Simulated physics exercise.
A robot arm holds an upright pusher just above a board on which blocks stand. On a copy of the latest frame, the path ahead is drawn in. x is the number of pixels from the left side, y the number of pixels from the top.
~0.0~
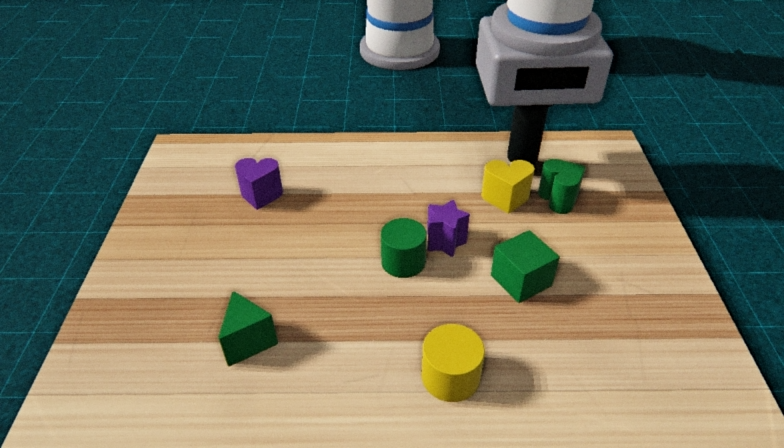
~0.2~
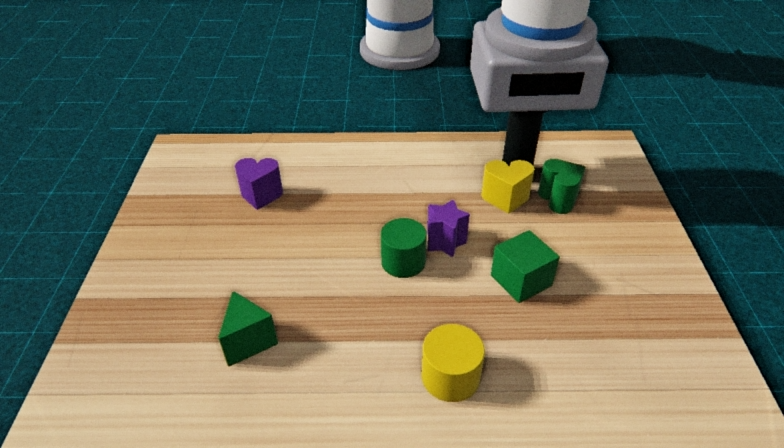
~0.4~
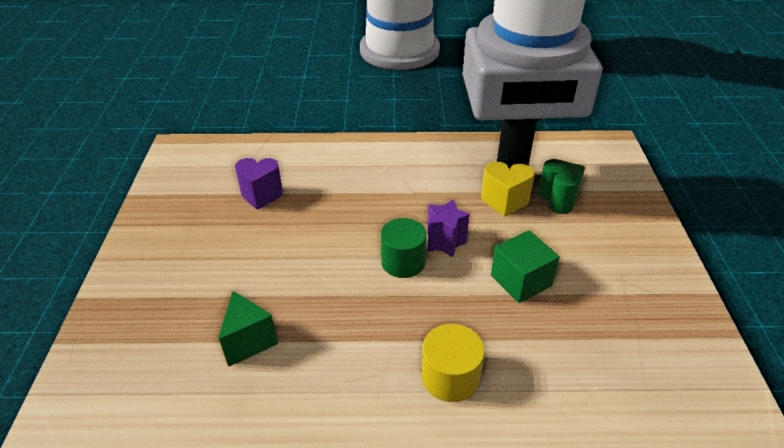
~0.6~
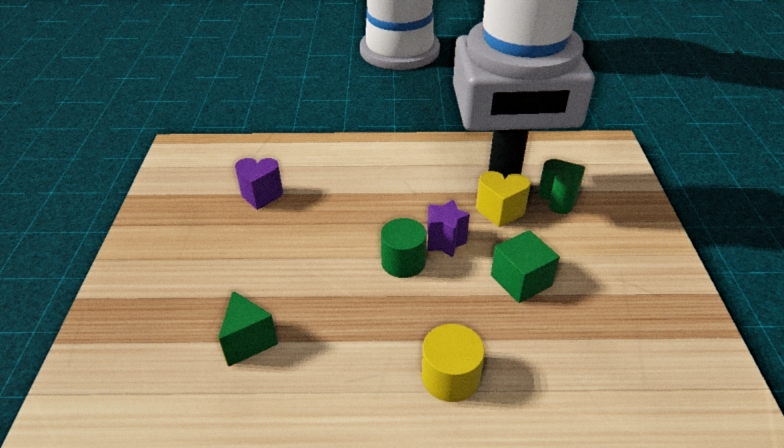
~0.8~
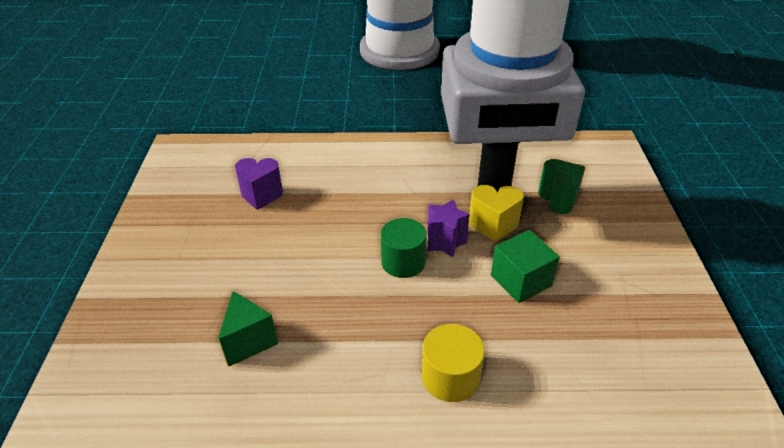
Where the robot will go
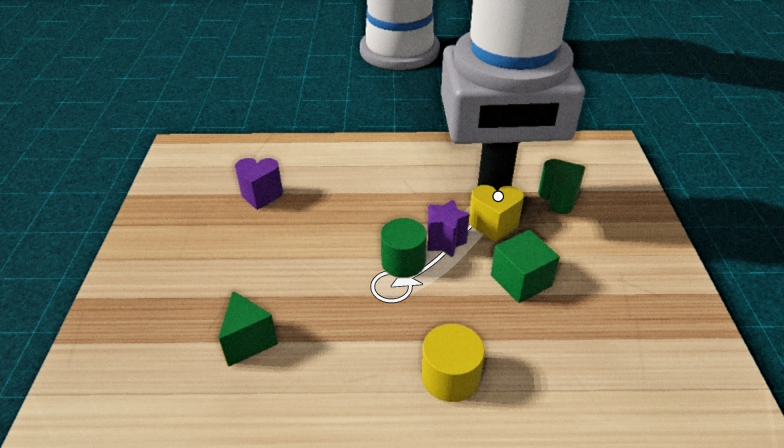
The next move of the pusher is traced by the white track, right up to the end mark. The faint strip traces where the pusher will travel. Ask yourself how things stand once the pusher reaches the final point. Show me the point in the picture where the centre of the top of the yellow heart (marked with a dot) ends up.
It is at (491, 225).
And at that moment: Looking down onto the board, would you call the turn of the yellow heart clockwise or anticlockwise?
The answer is counter-clockwise.
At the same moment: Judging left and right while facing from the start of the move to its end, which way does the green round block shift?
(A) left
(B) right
The correct letter is B.
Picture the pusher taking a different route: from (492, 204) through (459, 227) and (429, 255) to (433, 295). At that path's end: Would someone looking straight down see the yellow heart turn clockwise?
It seems not.
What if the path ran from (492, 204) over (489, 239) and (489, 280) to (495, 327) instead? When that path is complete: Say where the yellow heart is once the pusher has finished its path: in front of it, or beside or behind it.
The yellow heart is leading.
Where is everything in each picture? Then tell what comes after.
Lower end of the pusher (522, 158), tops of blocks, green round block (404, 233), purple star block (447, 213), yellow heart (510, 170), green square block (527, 251), in the first picture.
Pusher (518, 163), blocks as before, in the second picture.
Pusher (511, 171), yellow heart (510, 173), in the third picture.
Pusher (503, 181), yellow heart (505, 183), in the fourth picture.
Pusher (498, 196), green round block (404, 233), purple star block (447, 213), yellow heart (498, 196), green square block (527, 251), in the fifth picture.
The drawn path runs from (492, 204) via (451, 246), ending at (392, 286); the dot is on the yellow heart.
The first path, step by step. One third of the way, pusher (466, 221); purple star block (438, 220), turned 35° clockwise; yellow heart (492, 221), turned 40° anticlockwise.
Two thirds of the way, pusher (434, 252); green round block (358, 247); purple star block (399, 244), turned 65° clockwise; yellow heart (491, 225), turned 65° anticlockwise.
At the end, pusher (391, 276); green round block (317, 253); purple star block (355, 267), turned 90° clockwise; yellow heart (491, 225), turned 65° anticlockwise; green square block not moved.
